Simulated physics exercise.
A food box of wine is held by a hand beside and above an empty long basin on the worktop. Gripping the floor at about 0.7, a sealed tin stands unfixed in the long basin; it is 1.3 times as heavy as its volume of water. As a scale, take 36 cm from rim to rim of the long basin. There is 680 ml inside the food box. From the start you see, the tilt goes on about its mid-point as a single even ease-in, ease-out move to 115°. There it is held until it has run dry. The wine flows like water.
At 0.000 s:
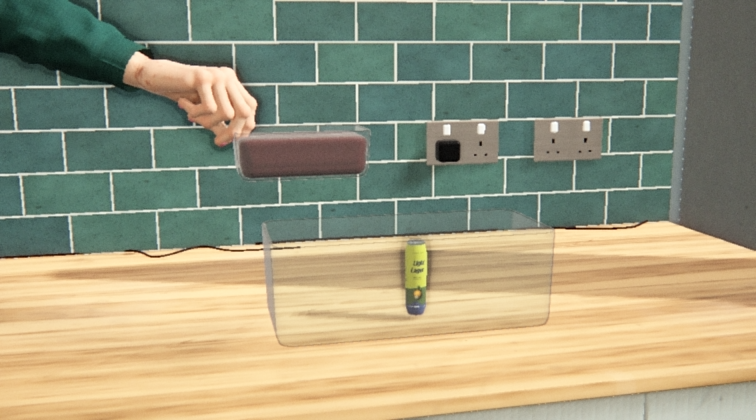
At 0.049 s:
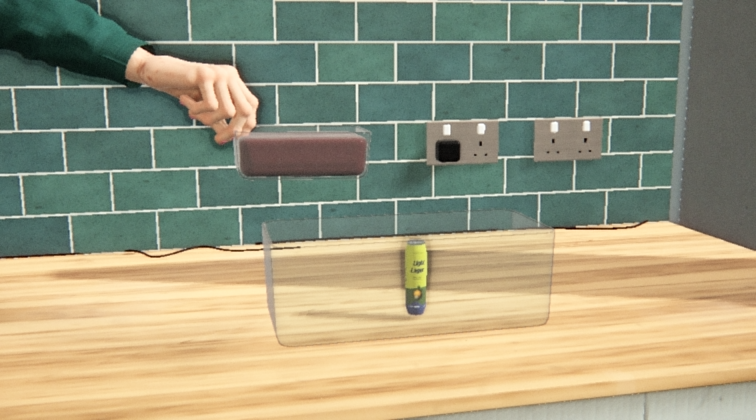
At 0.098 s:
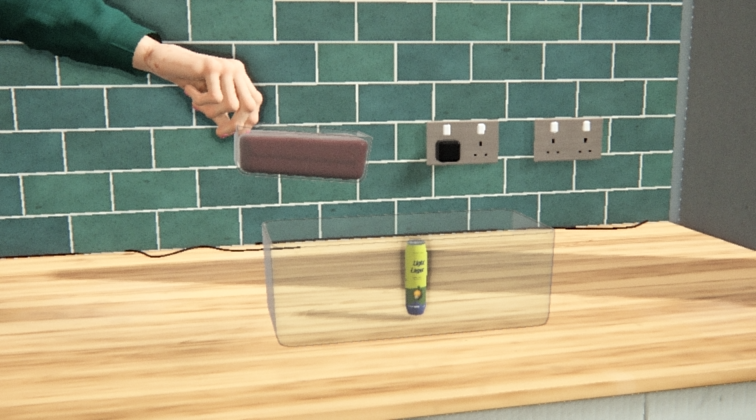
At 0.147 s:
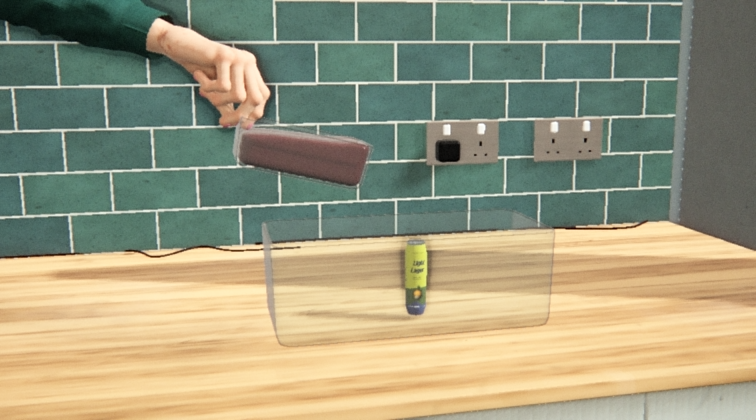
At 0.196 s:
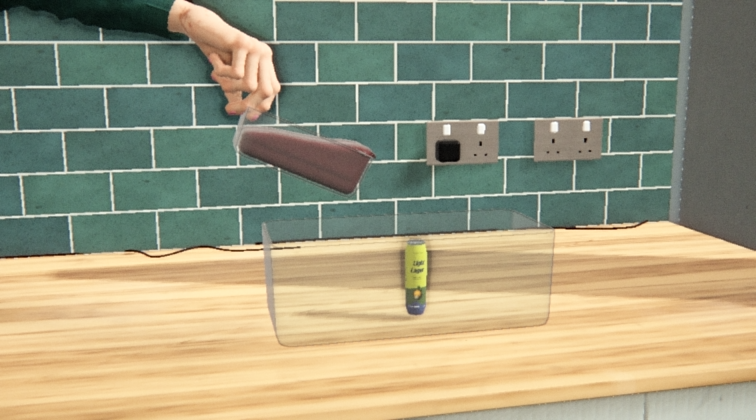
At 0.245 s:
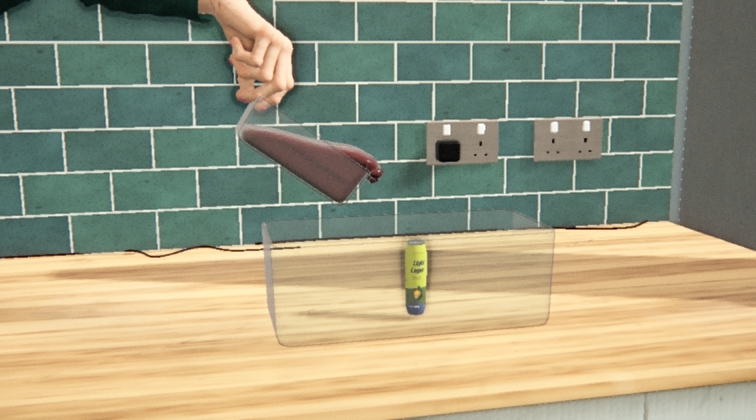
At first, a hand holds a clear food box of dark red wine level above an empty glass-like basin on a wooden worktop, with a small yellow-green tin in view. The hand then tilts the box steadily down to the right, and finally wine starts to run over its lower right rim.
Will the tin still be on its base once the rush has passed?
No, it gets tipped over.
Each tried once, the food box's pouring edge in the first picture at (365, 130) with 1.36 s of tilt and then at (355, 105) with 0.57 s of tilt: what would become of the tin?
In the first try it remains standing; in the second it comes down.
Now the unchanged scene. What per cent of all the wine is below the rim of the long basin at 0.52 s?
Estimate - around 86 in a hundred parts.
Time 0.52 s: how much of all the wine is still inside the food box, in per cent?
Near 5 in a hundred.
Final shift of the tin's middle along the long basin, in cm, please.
In the end the tin's centre has shifted about 7.5 centimetres.
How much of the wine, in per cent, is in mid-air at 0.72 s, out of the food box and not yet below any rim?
Near 1 percent.
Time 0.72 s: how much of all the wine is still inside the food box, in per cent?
0 in a hundred, give or take.
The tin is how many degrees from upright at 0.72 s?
The lean is some 25° away from upright.
By 0.52 s the tilt is 103° and 5 per cent is still to pour; the tin stands where it began.
By 0.72 s the tilt is 115° and 0 per cent is still to pour; the tin leans 23°.
By 0.92 s the tilt is 115° and 0 per cent is still to pour; the tin lies on its side.
By 1.15 s the tilt is 115° and 0 per cent is still to pour; the tin lies on its side.
At rest the tin lies on its side.
